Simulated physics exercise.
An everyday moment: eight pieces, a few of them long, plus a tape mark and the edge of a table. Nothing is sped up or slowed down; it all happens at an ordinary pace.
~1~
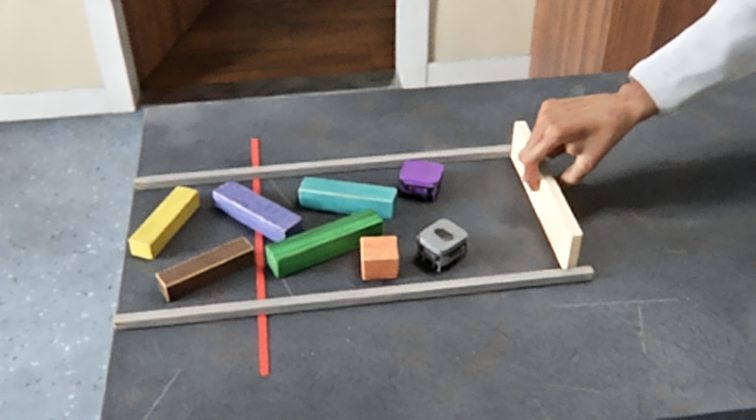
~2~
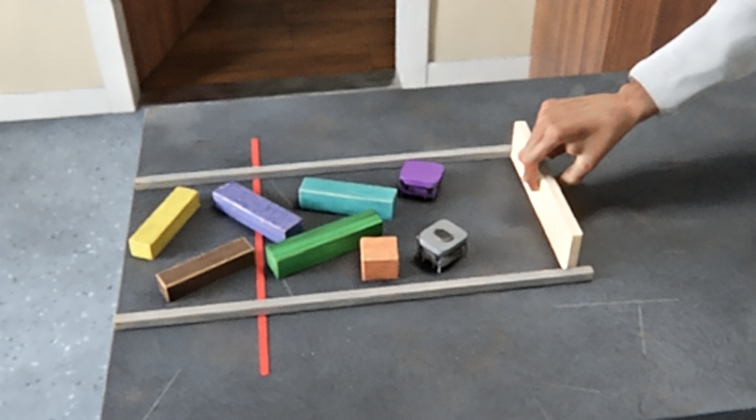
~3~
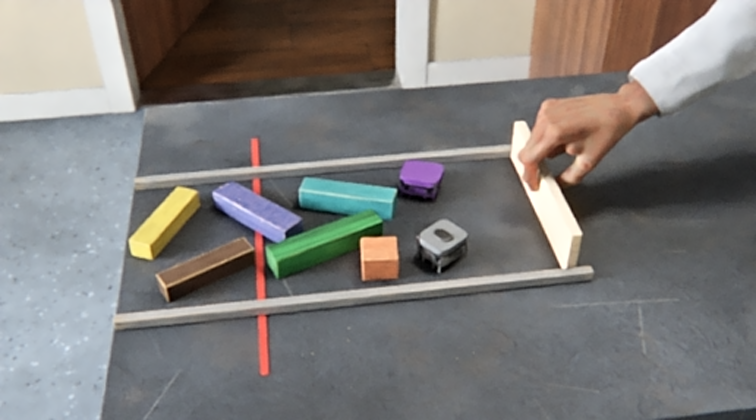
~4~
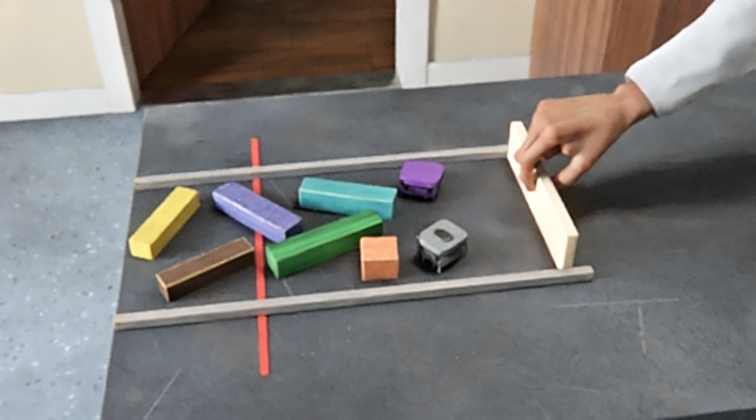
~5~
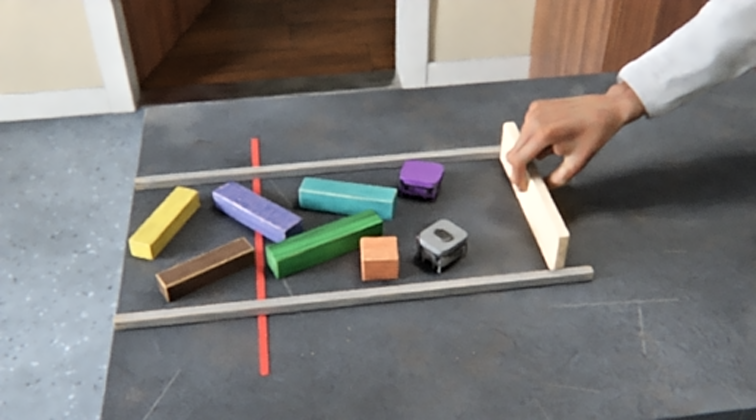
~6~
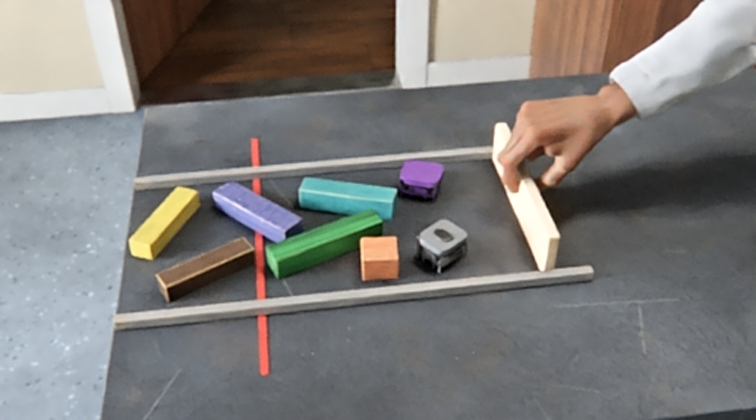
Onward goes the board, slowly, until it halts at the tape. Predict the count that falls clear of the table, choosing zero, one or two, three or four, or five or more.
The count is zero.
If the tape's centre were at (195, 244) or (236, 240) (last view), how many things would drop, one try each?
2 and 0.
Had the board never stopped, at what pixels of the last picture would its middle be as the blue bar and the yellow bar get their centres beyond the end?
The middle is at (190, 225) when it's the blue bar, and at (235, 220) when it's the yellow bar.
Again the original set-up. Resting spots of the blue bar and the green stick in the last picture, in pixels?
Around (193, 214), then around (203, 259).
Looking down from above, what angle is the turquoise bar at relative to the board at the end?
It is near 40° out of line.
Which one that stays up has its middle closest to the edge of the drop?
Yellow bar.
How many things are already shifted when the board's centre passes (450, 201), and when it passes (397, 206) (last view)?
Respectively 2 and 4.
Soon after, none off yet; yellow bar at rest near (166, 222); brown bar at rest near (207, 269); blue bar at rest near (258, 213).
At rest, the number that fall off is zero.
